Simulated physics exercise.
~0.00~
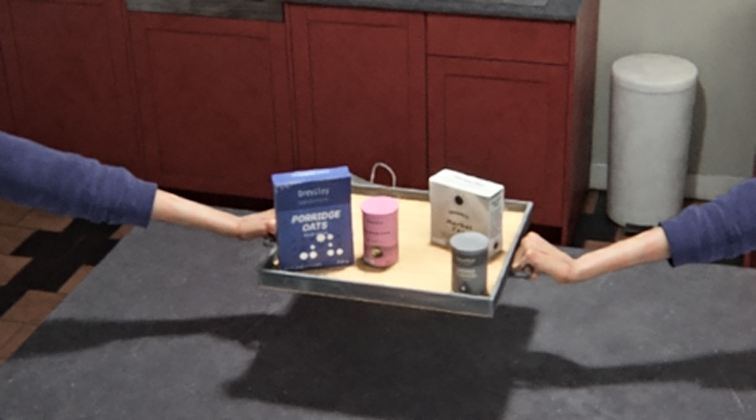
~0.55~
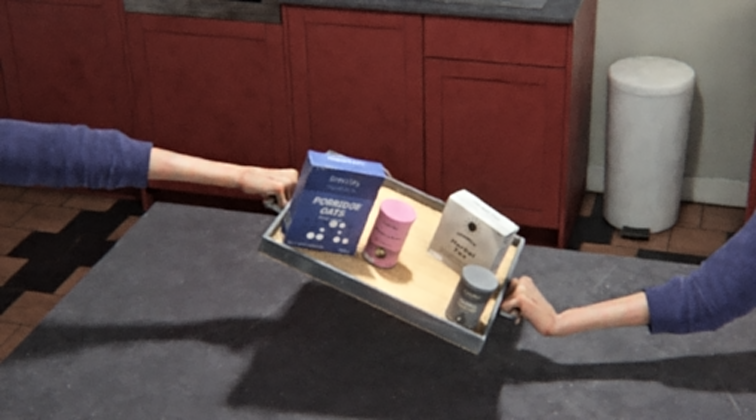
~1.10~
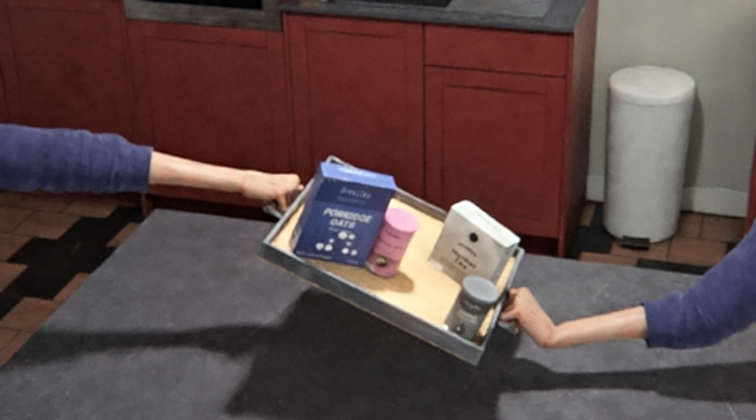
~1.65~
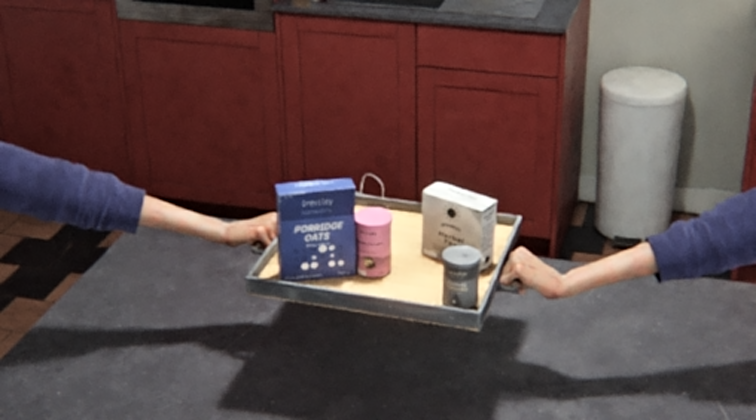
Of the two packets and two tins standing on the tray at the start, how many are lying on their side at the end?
None of them are. The blue packet, pink tin, white packet and grey tin are all still standing on the tray.
